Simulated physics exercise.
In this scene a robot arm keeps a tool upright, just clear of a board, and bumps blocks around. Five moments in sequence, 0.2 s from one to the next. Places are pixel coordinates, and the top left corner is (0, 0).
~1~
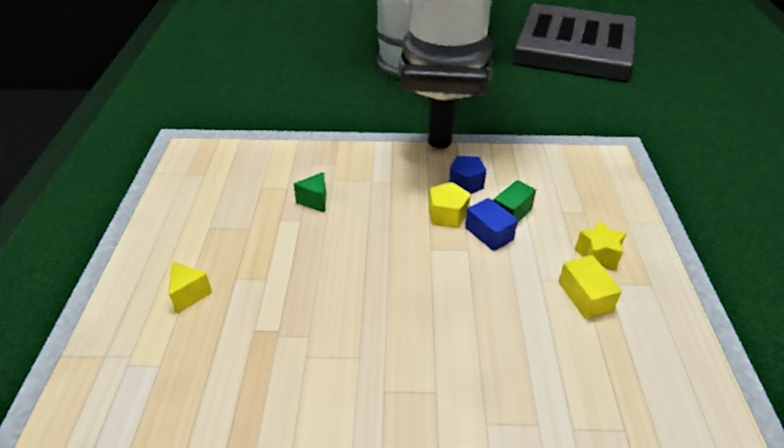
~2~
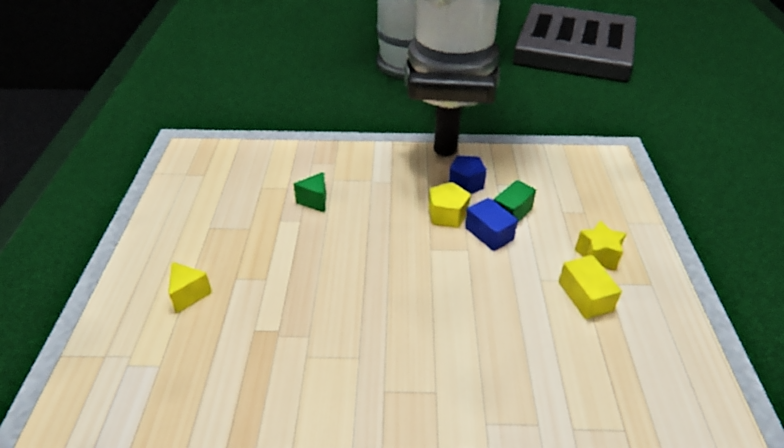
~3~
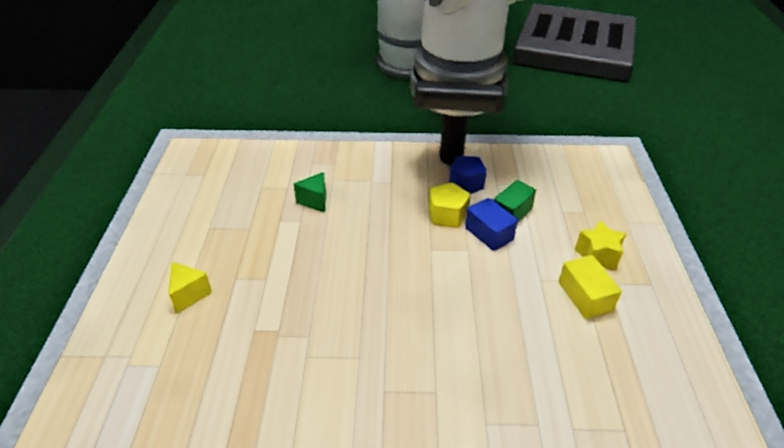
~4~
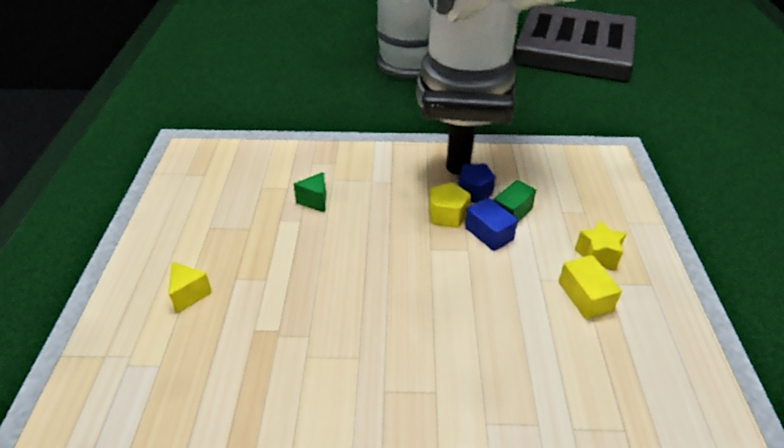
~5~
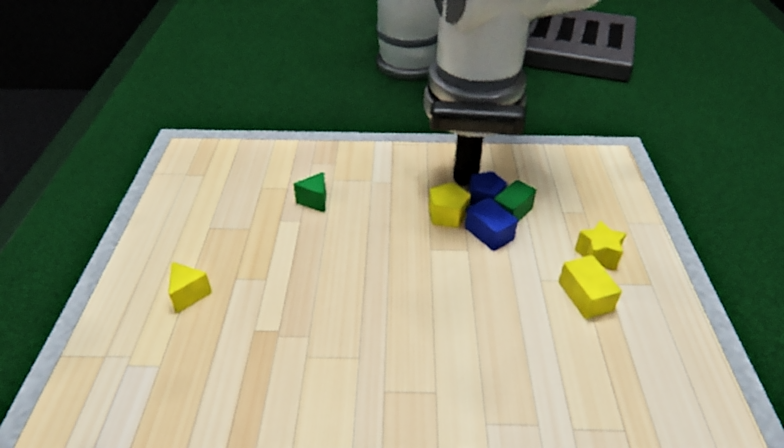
A robot arm with a dark rod tip moves slightly right and toward the viewer over a wooden board, nudging a blue pentagon a short way toward nearby blue and green blocks while the other blocks stay still.
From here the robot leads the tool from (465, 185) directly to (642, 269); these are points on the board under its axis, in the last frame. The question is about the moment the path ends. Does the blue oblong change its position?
Going by the path, yes.
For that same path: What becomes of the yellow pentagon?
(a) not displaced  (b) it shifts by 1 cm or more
Choice a: Not displaced.
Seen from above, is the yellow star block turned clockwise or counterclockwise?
It turns round anticlockwise.
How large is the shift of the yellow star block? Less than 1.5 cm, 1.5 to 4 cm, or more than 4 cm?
Above 4 cm.
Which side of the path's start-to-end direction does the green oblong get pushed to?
That's a shift to the right.
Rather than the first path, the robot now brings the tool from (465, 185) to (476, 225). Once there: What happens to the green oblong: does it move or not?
Once the path is done, it is somewhere new.
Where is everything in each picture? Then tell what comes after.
Tool's lower end at (440, 142); yellow pentagon at (449, 195); blue pentagon at (468, 165); blue oblong at (493, 214); green oblong at (516, 194); yellow star block at (605, 237), in the first frame.
Tool at (445, 150); blocks still, in the second frame.
Tool at (451, 158); blocks still, in the third frame.
Tool at (458, 168); blue pentagon at (477, 173), in the fourth frame.
Tool at (466, 178); yellow pentagon at (449, 195); blue pentagon at (488, 182); blue oblong at (493, 214); green oblong at (516, 194); yellow star block at (605, 237), in the fifth frame.
What follows on the original path. One third of the way, tool at (520, 203); blue pentagon at (540, 211); blue oblong at (501, 226), turned 55° clockwise; green oblong at (567, 225).
Two thirds of the way, tool at (579, 231); blue pentagon at (579, 240), turned 35° clockwise; blue oblong at (501, 226), turned 55° clockwise; green oblong at (598, 262), turned 30° clockwise; yellow star block at (640, 258), turned 70° anticlockwise.
At the end, tool at (645, 261); yellow pentagon still; blue pentagon at (590, 247), turned 50° clockwise; blue oblong at (501, 226), turned 55° clockwise; green oblong at (601, 271), turned 50° clockwise; yellow star block at (657, 273), turned 35° anticlockwise.
